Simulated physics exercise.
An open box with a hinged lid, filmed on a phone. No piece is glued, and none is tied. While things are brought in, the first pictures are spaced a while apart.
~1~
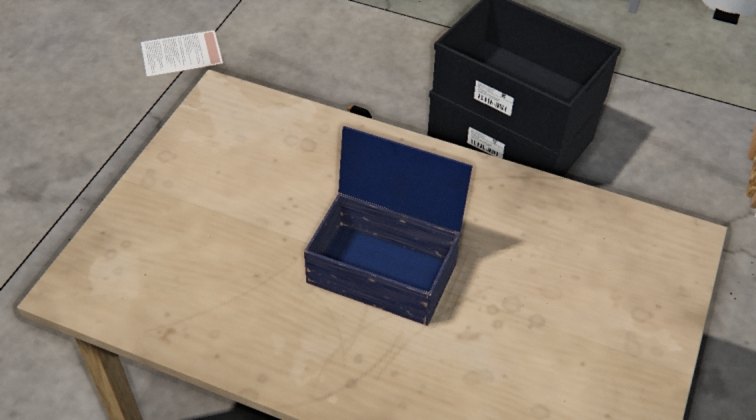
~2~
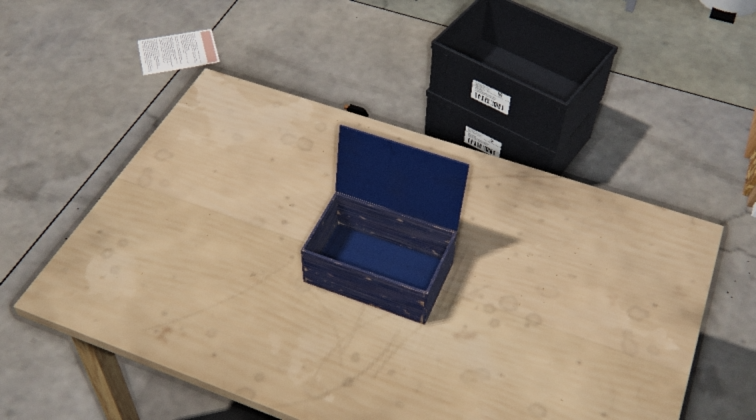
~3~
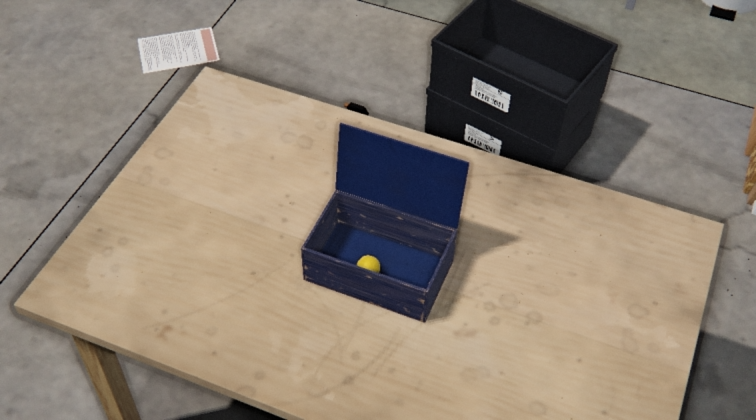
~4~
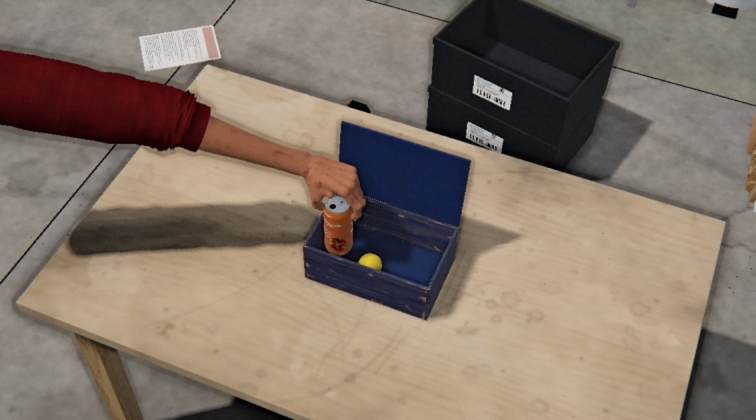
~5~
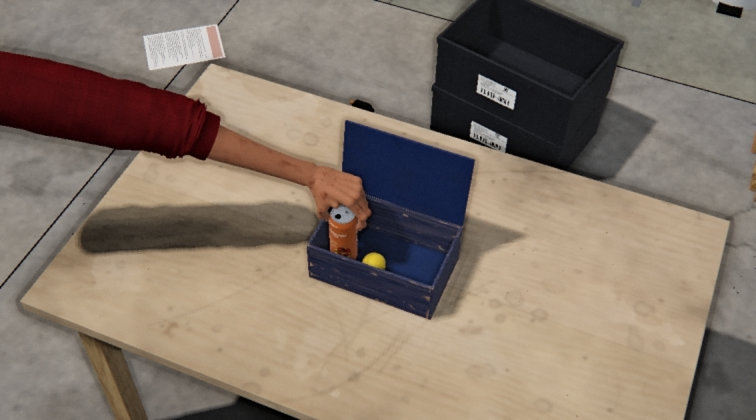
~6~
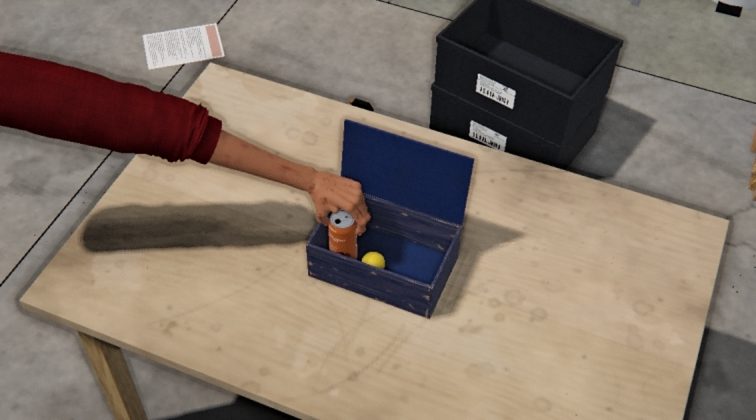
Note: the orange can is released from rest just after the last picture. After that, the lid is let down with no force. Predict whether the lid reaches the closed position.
It does not reach it.
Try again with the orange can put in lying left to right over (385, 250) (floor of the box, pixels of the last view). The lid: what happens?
Note: It lowers fully.
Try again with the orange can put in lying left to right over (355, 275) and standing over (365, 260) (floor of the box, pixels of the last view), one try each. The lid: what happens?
Trial 1: Lid lowered. Trial 2: Lid lowered.
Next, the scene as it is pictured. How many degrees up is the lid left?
The answer is about 25 degrees.
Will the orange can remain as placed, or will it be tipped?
As it turns out, it keeps its original angle.
Then, 1.10 s on from there, lid starting down.
Then, 1.60 s on from there, lid 59° above the rim.
Then, 1.90 s on from there, lid 36° above the rim.
Then, 3.60 s on from there, lid 26° above the rim.
In the end, lid 26° above the rim; both unmoved. At the end, from the last picture's camera, orange can near (343, 240).
